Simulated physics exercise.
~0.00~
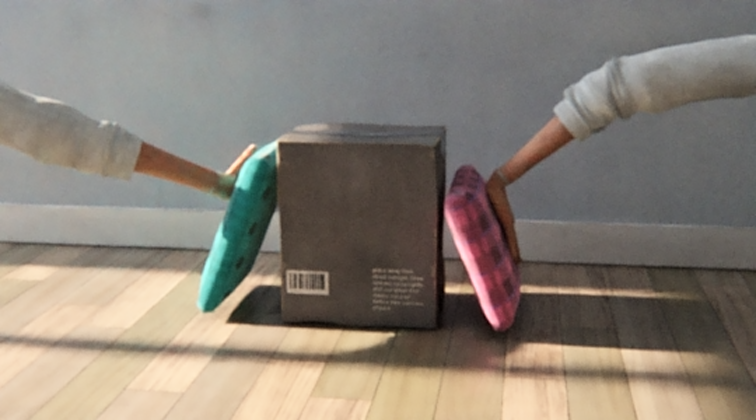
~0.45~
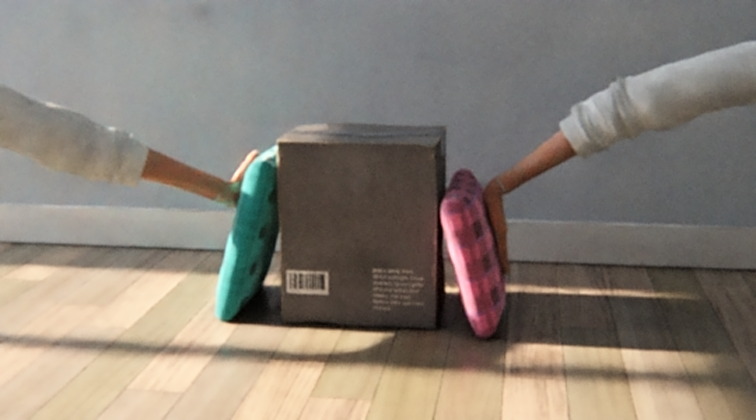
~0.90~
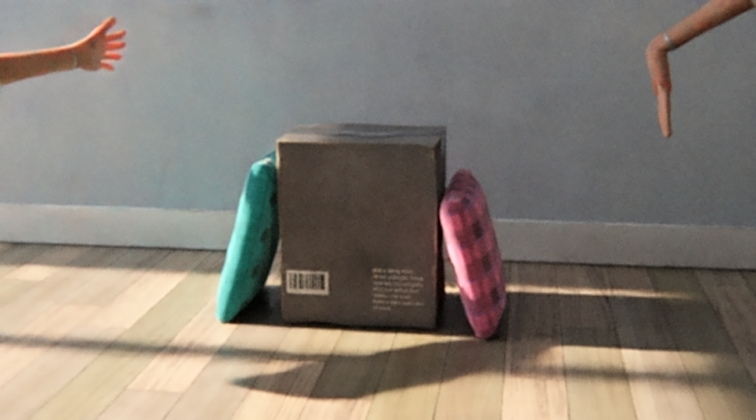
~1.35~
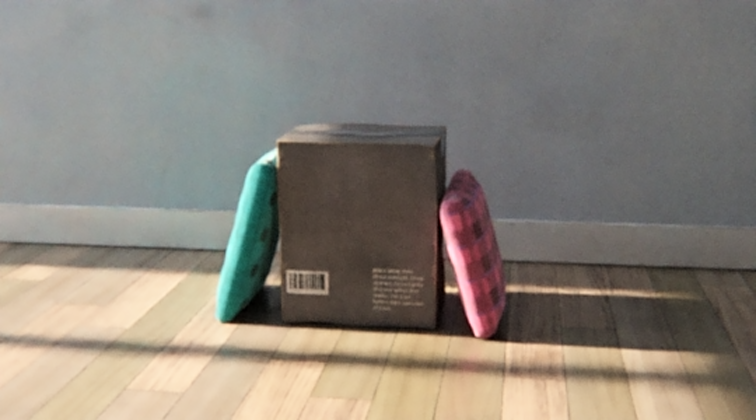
On a bare wooden floor, two hands lean pillows against a grey box, which stay propped.
